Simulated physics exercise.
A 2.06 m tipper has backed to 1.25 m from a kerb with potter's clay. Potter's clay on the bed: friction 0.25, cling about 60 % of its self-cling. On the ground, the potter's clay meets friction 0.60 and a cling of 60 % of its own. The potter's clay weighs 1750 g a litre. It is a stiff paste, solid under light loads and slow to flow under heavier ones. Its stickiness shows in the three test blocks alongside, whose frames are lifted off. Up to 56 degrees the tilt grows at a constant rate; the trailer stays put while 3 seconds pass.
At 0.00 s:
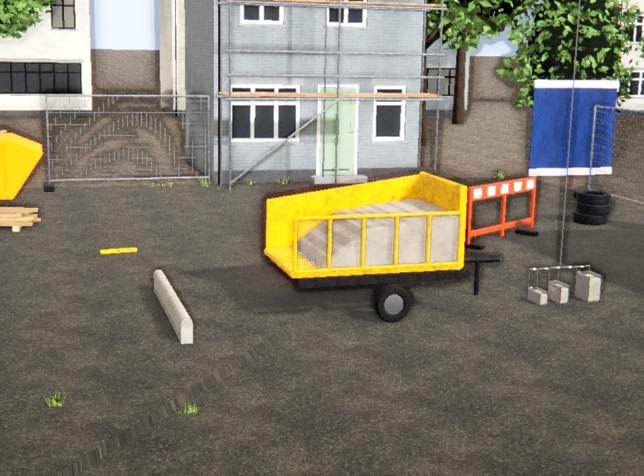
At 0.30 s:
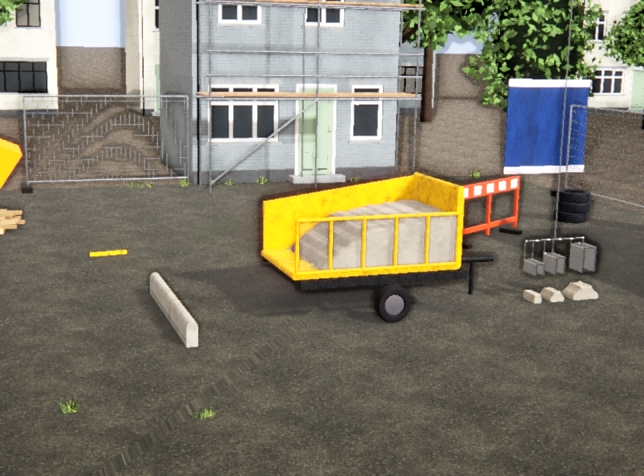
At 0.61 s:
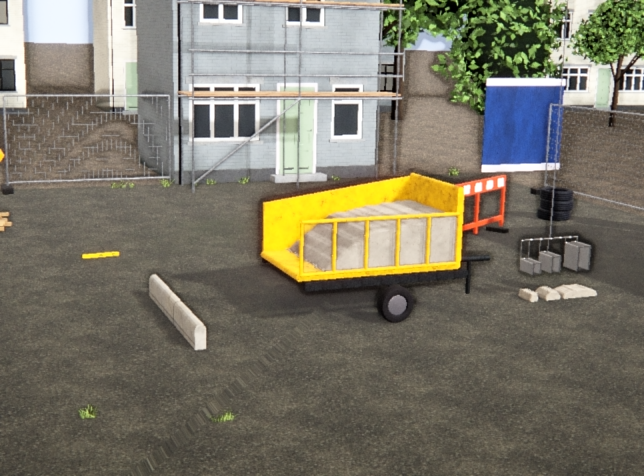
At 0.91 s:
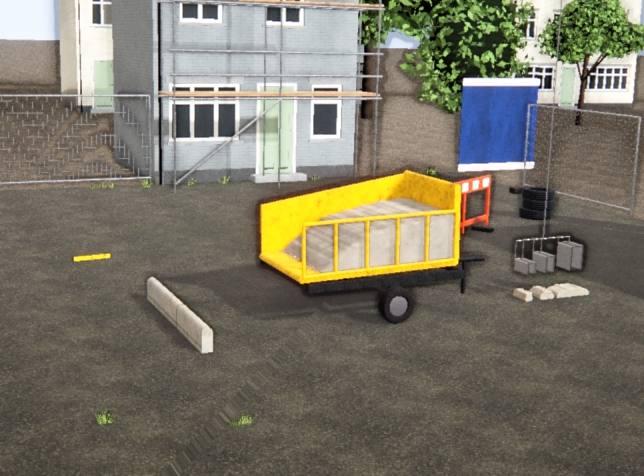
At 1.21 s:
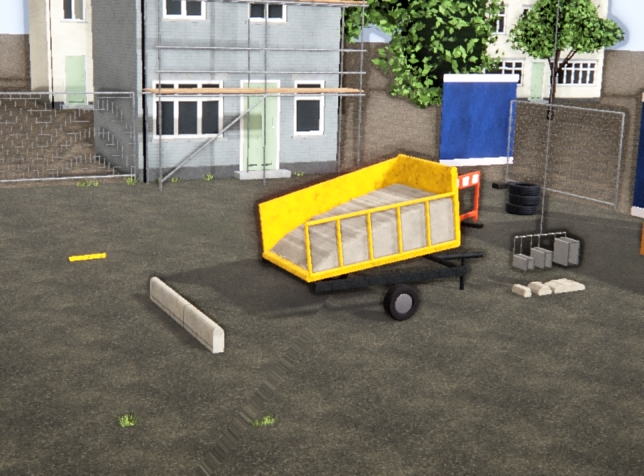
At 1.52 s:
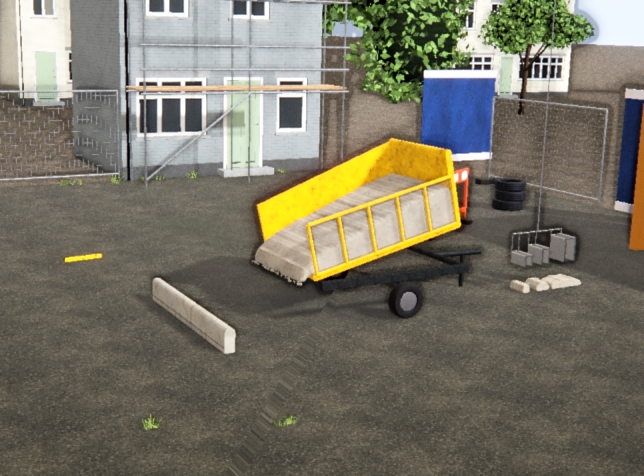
Yellow tipper trailer raising its bed at the right end as grey clay shifts left, after three small test blocks slump.
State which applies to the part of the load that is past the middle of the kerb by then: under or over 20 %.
That value is over.
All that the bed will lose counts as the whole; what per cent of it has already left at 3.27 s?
I'd put it at around 100 %.
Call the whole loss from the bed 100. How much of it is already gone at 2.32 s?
Around 50 per cent.
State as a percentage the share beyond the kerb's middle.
I'd put it at around 25 per cent.
By 2.32 s, the tilt is 29 degrees, 55 % is on the bed and 0 % past the kerb's middle.
By 3.27 s, the tilt is 47 degrees, 4 % is on the bed and 20 % past the kerb's middle.
By 4.22 s, the tilt is 56 degrees, none is on the bed and 26 % past the kerb's middle.
By 5.17 s, the tilt is 56 degrees, none is on the bed and 26 % past the kerb's middle.
By 6.87 s, at the end, the tilt is 56 degrees, none is on the bed and 26 % past the kerb's middle.
